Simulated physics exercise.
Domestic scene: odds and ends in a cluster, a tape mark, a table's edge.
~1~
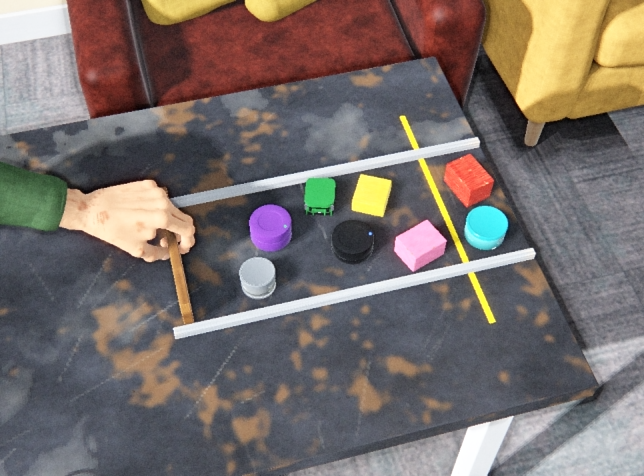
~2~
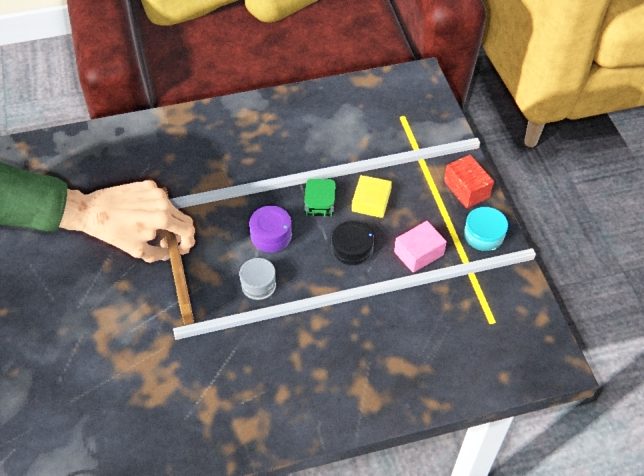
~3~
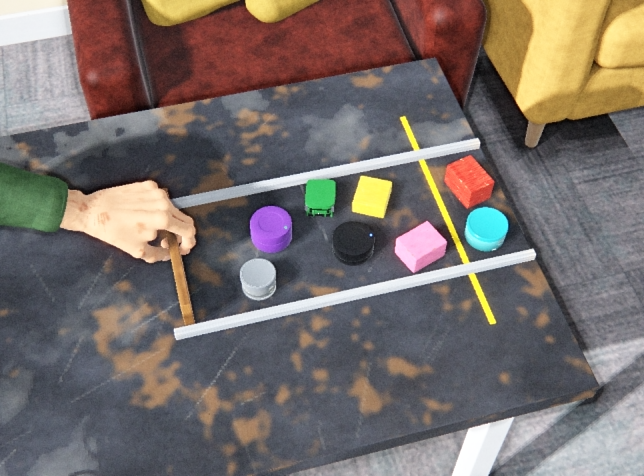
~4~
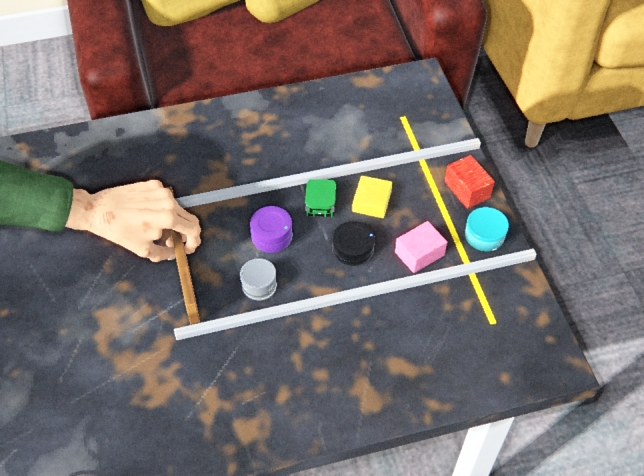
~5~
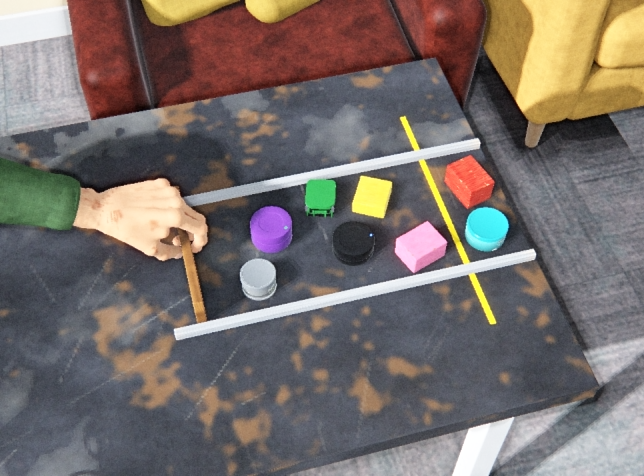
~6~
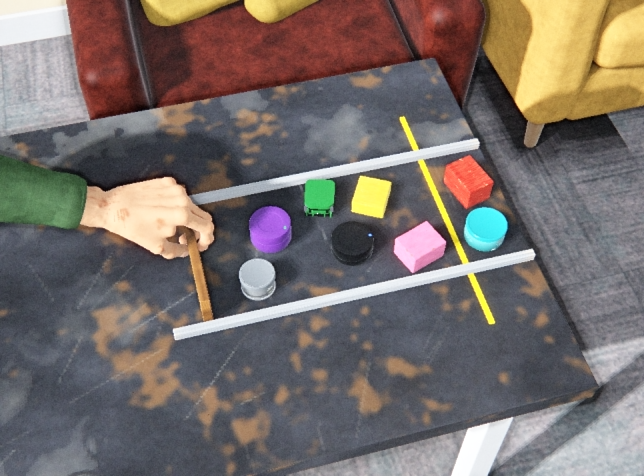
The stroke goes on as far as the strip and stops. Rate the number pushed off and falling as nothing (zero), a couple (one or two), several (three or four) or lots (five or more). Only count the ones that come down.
It is a couple.
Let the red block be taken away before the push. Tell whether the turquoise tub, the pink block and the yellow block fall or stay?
Turquoise tub: Down; pink block: Still up; yellow block: Still up.
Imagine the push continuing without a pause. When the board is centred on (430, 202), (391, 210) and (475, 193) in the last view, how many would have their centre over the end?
1, 0 and 5.
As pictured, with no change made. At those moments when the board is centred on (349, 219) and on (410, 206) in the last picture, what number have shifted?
Counts: 6, 8.
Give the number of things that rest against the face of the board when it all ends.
The count in contact is 3.
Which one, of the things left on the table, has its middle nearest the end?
Closest in the end is the pink block.
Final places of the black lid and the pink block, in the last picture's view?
Approximately (492, 209) for one, approximately (513, 237) for the other.
Soon after, none off yet; red block at rest near (468, 182); turquoise tub at rest near (485, 229); pink block at rest near (420, 247).
Then, none off yet; red block at rest near (468, 182); turquoise tub at rest near (485, 229); pink block moved a little near (435, 250).
By the end, the number that fall off is one or two; fallen, turquoise tub and red block.
